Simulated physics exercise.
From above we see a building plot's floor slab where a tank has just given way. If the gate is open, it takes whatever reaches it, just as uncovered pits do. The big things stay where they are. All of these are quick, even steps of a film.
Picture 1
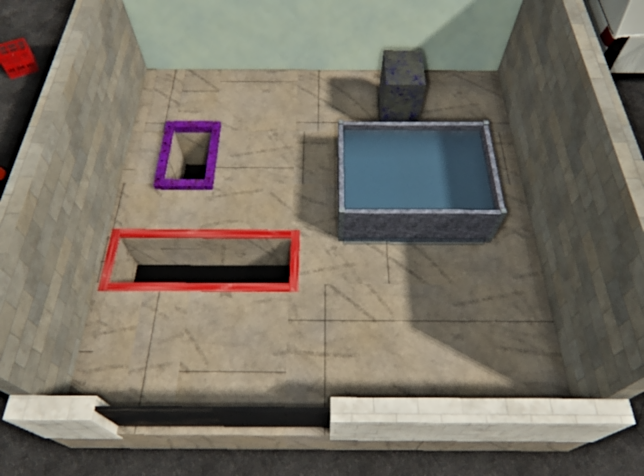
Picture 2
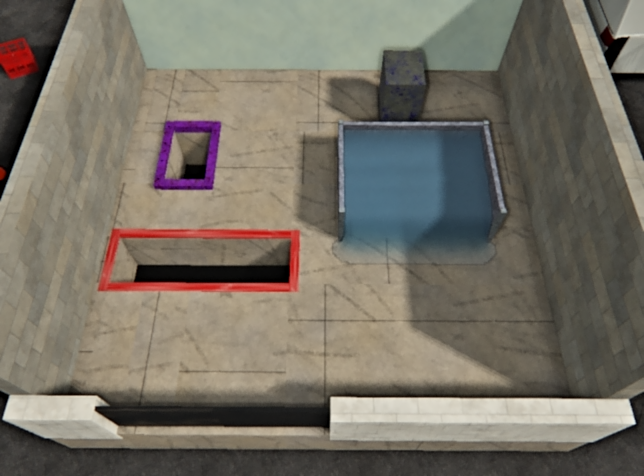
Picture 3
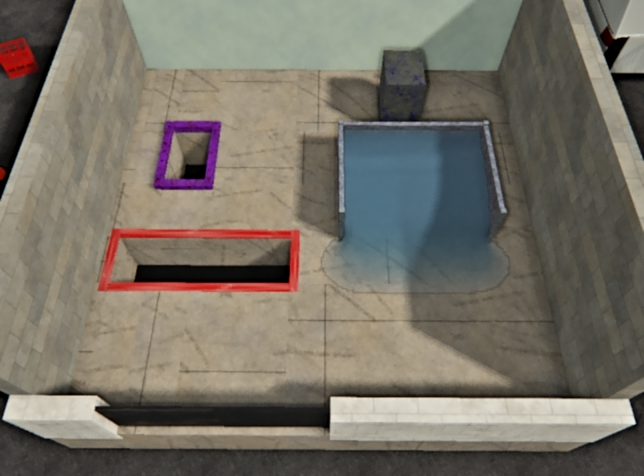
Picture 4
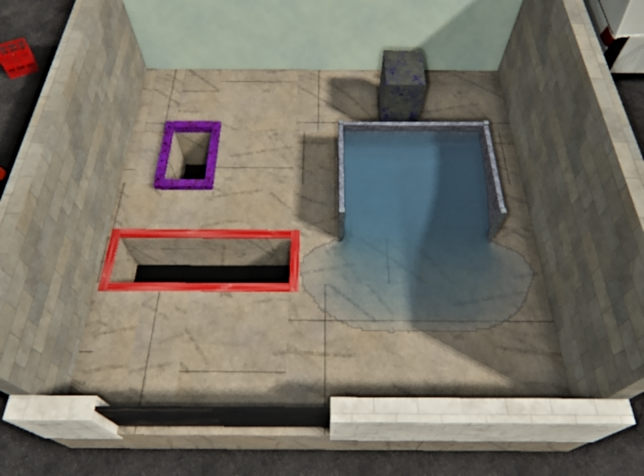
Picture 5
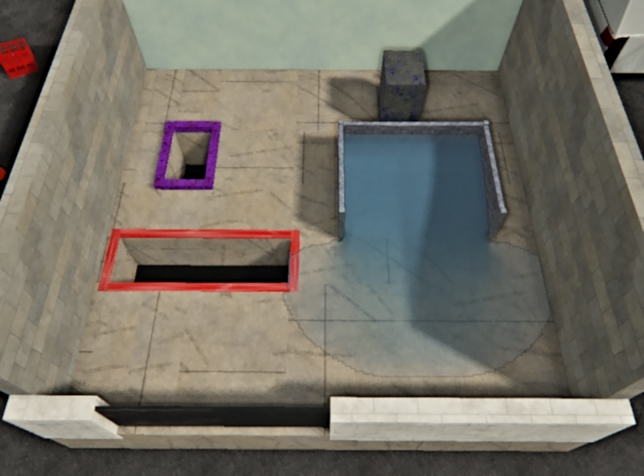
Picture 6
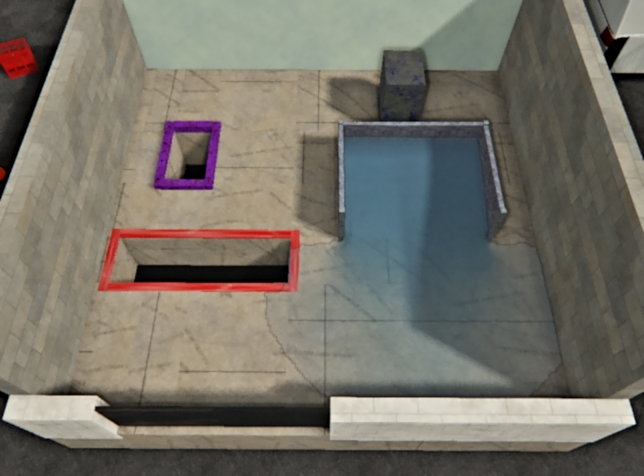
A large grey-rimmed tank of blue water stands at the right of a walled building plot's tan, cracked floor slab, seen from above by a still camera. A purple-edged pit and a longer red-edged pit lie open at left, with a dark block behind the tank. The tank's front side disappears and water pours out, spreading forward and sideways across the slab in a widening, rounded sheet.
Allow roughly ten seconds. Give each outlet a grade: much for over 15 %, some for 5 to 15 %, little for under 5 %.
Grades: Gate - little, purple pit - little, red pit - much.
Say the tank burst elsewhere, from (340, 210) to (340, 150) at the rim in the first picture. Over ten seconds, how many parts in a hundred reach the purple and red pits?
Estimates in per cent: Purple 8, red 55.
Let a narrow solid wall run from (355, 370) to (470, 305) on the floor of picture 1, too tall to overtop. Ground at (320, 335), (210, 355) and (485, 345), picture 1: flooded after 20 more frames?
In the order given, the spots are swamped, swamped and swamped.
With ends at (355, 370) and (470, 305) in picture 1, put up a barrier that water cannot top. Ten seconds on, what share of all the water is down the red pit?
I'd put the red pit at roughly 50 %.
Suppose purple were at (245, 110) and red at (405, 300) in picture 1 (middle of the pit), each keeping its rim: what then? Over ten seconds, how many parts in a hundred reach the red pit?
Roughly 90 per cent ends up in the red pit.
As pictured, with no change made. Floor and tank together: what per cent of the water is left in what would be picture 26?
96 in a hundred.
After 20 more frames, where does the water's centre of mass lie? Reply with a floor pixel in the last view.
The centre of mass sits at about (369, 309).
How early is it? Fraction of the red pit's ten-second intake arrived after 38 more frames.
My estimate: Close to 60 per cent.
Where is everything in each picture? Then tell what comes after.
The tank at (417, 169) is whole and still, in the first picture.
The front is at (336, 245), out from the gap at (417, 229), in the second picture.
Water pours out at (416, 231) and has run to (332, 268), in the third picture.
Water pours out at (416, 232) and has run to (313, 285), in the fourth picture.
Water pours out at (416, 232) and has run to (337, 352), in the fifth picture.
The front is at a hidden place, out from the gap at (416, 232), in the sixth picture.
A moment on, water covers 30 % of the floor; the gate 0 %, the purple pit 0 %, the red pit 0 %.
Next, water covers 35 % of the floor; the gate 0 %, the purple pit 0 %, the red pit 0 %.
Then, water covers 50 % of the floor; the gate 0 %, the purple pit 0 %, the red pit 4 %.
Later, water covers 65 % of the floor; the gate 0 %, the purple pit 0 %, the red pit 24 %.
In the end, water covers 75 % of the floor; the gate 0 %, the purple pit 0 %, the red pit 41 %.
